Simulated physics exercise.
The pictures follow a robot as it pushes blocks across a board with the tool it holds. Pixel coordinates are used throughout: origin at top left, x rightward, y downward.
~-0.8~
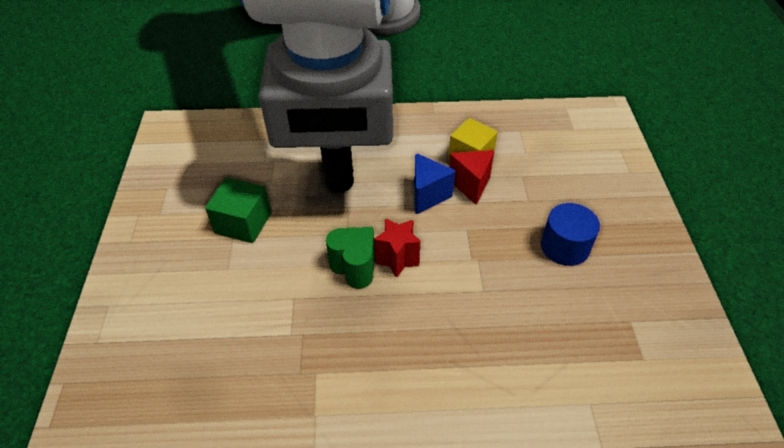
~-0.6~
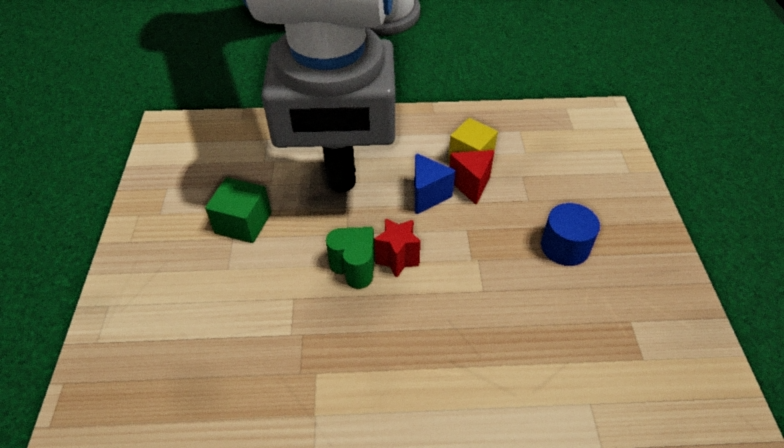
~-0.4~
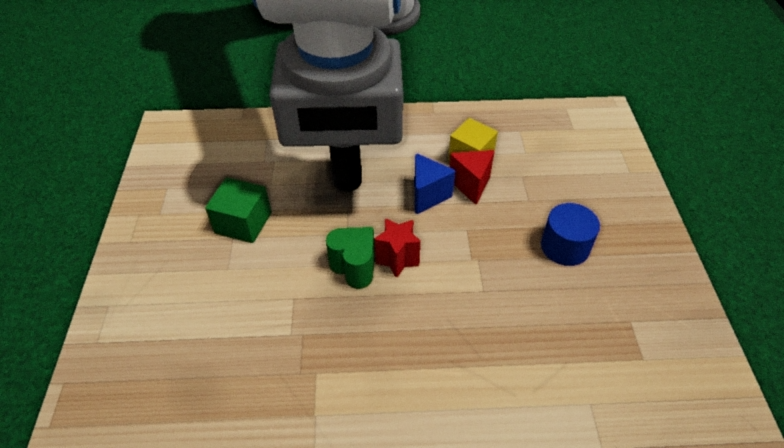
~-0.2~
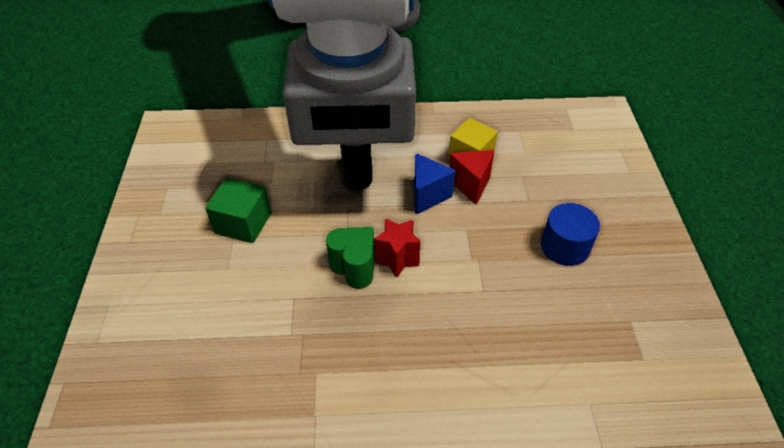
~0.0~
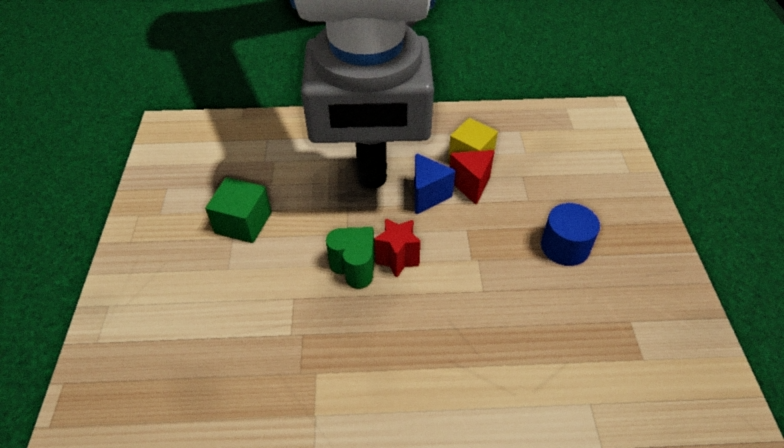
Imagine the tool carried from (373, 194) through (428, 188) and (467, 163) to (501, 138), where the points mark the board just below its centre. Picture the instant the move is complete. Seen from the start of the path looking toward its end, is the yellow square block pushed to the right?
No
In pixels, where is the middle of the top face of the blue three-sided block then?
It will end up at (466, 172).
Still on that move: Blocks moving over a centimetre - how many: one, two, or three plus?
I'm going with three or more.
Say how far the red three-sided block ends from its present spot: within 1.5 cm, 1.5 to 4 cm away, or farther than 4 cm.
Answer: 1.5 to 4 cm.
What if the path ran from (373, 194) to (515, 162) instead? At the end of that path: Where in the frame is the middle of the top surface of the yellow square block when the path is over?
Somewhere near (497, 117).
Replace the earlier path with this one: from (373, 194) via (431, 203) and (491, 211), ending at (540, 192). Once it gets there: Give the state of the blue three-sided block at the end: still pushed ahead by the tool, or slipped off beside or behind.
In front, I predict.
On the path given first. One third of the way, tool at (429, 173); blue three-sided block at (456, 171), turned 20° clockwise; red three-sided block at (479, 160).
Two thirds of the way, tool at (469, 148); blue three-sided block at (466, 172), turned 40° clockwise; yellow square block at (492, 122); red three-sided block at (496, 159), turned 35° clockwise.
At the end, tool at (504, 123); red star-shaped block unmoved; blue three-sided block at (466, 172), turned 40° clockwise; yellow square block at (529, 100), turned 20° clockwise; red three-sided block at (496, 159), turned 35° clockwise.
